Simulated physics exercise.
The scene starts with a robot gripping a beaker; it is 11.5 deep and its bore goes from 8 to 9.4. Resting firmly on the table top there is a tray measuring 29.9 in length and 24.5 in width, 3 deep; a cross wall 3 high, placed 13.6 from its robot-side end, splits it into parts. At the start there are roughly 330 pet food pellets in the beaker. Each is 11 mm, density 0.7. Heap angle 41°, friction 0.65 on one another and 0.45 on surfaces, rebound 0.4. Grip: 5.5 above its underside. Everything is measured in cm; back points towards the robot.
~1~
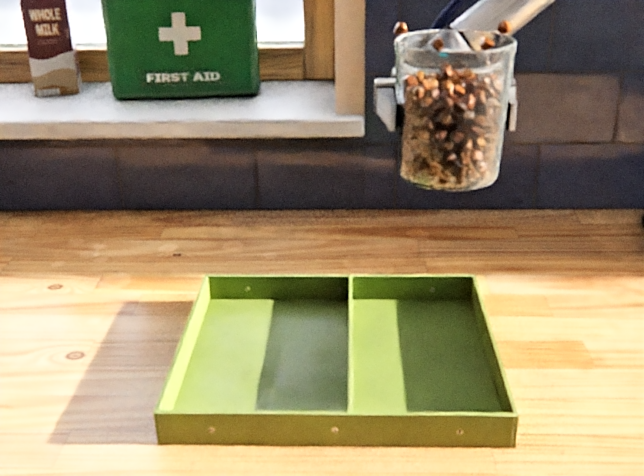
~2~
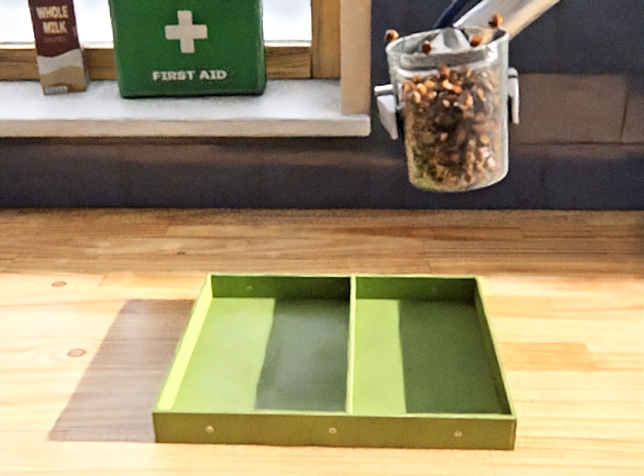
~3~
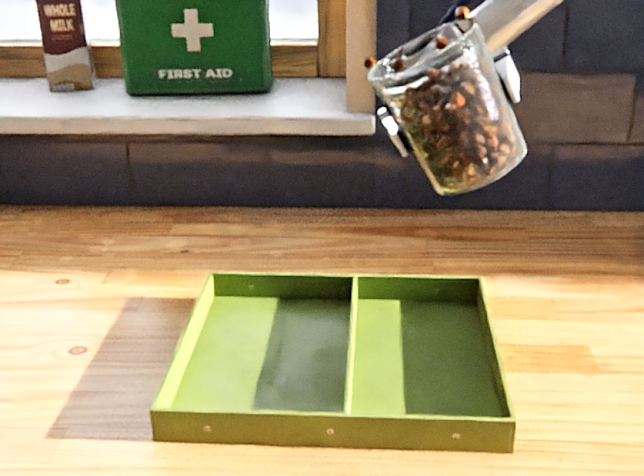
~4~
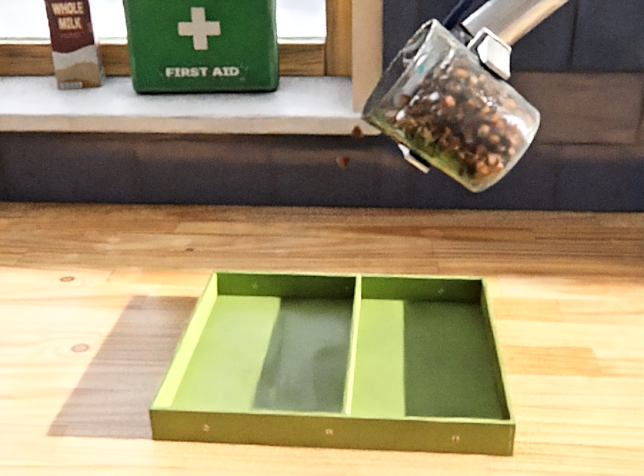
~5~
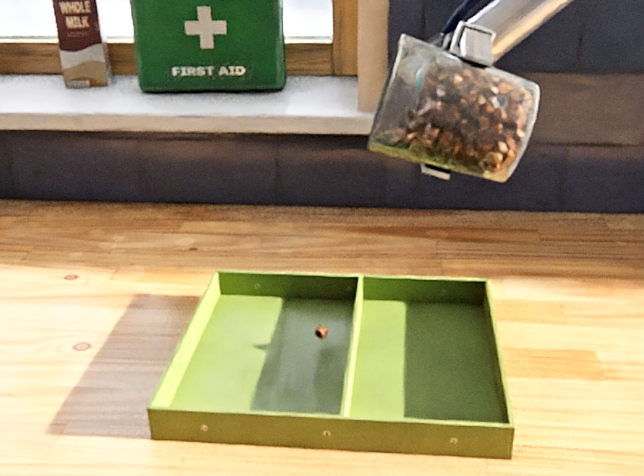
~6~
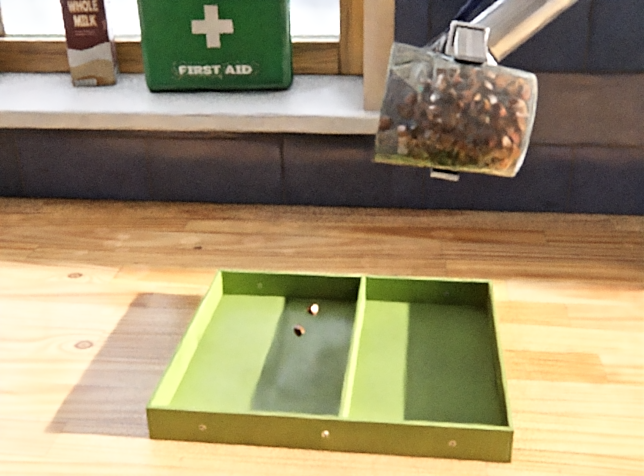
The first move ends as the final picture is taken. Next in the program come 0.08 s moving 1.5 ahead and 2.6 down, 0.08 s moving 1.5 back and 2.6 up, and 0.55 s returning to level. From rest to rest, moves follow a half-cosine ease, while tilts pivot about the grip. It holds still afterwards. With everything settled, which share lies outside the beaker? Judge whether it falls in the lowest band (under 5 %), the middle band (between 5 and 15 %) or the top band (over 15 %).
It falls in the middle band.
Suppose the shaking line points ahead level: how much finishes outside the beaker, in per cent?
I'd reckon around 35 per cent.
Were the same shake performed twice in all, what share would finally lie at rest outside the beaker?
I'd expect something close to 15 per cent.
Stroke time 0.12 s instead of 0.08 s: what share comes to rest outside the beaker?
That would give around 5 per cent.
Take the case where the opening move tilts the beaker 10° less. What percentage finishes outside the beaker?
About 5 %.
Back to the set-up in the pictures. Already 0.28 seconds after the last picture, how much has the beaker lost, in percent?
About 5 per cent.
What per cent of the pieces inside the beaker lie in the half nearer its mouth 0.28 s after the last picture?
Mouth half share: Roughly 35 %.
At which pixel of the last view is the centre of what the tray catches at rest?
(278, 356).
Then, 0.28 s later, tilted 71° forward, highest piece 28 above the table; 309 in the beaker, 2 in the far-side part, 23 in flight or on a rim.
Then, 0.57 s later, tilted 13° forward, highest piece 31 above the table; 308 in the beaker, 25 in the far-side part, 1 in flight or on a rim.
Then, 0.91 s later, level, highest piece 31 above the table; 308 in the beaker, 26 in the far-side part.
Then, 1.96 s later, level, highest piece 31 above the table; 308 in the beaker, 26 in the far-side part.
At rest, 308 in the beaker, 26 in the far-side part. That is 8 % outside the beaker.
